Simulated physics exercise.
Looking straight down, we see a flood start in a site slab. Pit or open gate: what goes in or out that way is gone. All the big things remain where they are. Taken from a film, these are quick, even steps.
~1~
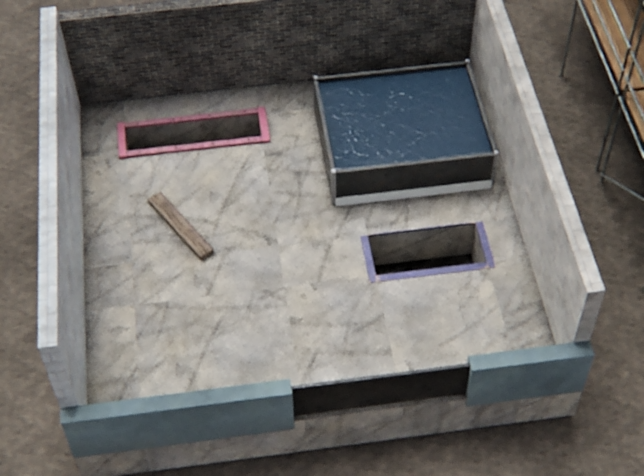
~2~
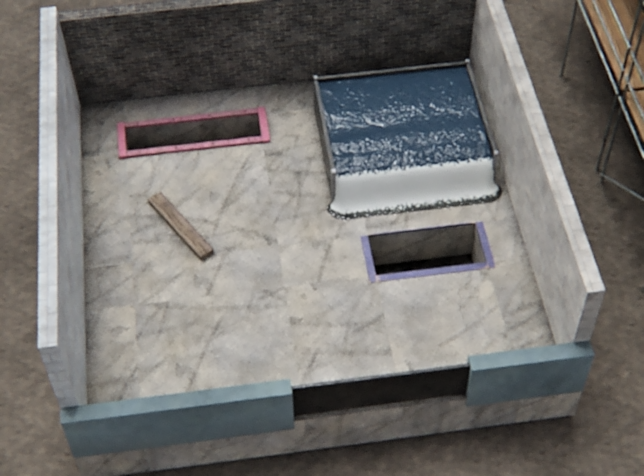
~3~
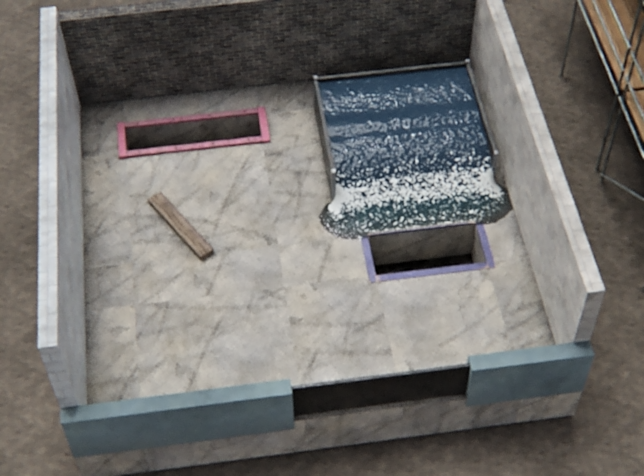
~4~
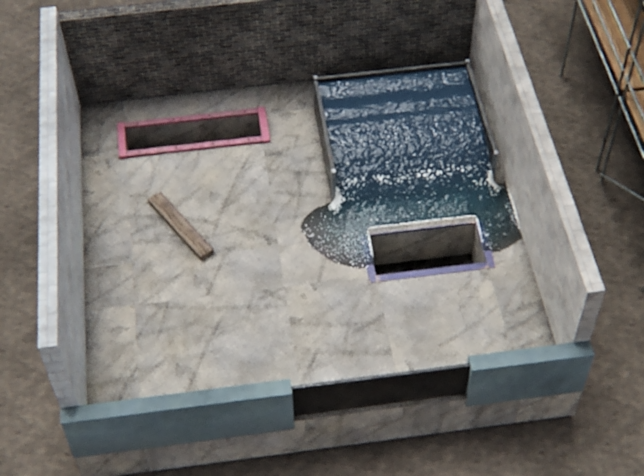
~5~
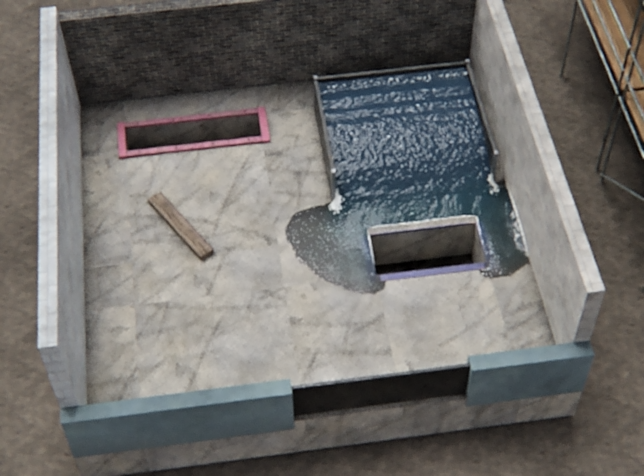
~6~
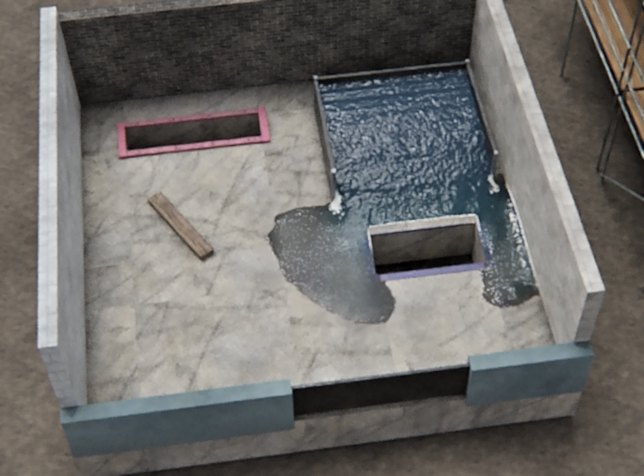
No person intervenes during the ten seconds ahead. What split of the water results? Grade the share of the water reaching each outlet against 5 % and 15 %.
By my reckoning the gate stays under 5 %, the blue pit goes over 15 %, the pink pit stays under 5 %.
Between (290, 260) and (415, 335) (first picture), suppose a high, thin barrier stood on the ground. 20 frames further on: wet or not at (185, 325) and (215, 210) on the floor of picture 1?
Going by the list, I'd say kept clear of the flood, then reached by the flood.
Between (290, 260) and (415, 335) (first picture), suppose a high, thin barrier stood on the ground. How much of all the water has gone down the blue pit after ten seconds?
The blue pit takes 75 parts in a hundred.
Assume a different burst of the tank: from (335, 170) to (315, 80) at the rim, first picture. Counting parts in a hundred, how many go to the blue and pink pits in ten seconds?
Result - blue: 4 %; pink: 30 %.
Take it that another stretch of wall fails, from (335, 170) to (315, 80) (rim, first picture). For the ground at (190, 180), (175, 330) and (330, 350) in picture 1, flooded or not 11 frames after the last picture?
Soaked, then soaked, then unsoaked.
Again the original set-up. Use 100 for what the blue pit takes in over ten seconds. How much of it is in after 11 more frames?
I make it 60 per cent.
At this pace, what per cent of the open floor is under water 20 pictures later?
Some 45 per cent.
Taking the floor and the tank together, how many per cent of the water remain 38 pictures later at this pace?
My reading is around 38 percent.
A moment on, water covers 30 % of the floor; the gate 0 %, the blue pit 25 %, the pink pit 0 %.
Next, water covers 40 % of the floor; the gate 0 %, the blue pit 41 %, the pink pit 0 %.
Then, water covers 45 % of the floor; the gate 0 %, the blue pit 54 %, the pink pit 0 %.
Later, water covers 60 % of the floor; the gate 0 %, the blue pit 63 %, the pink pit 0 %.
In the end, water covers 75 % of the floor; the gate 0 %, the blue pit 68 %, the pink pit 0 %.
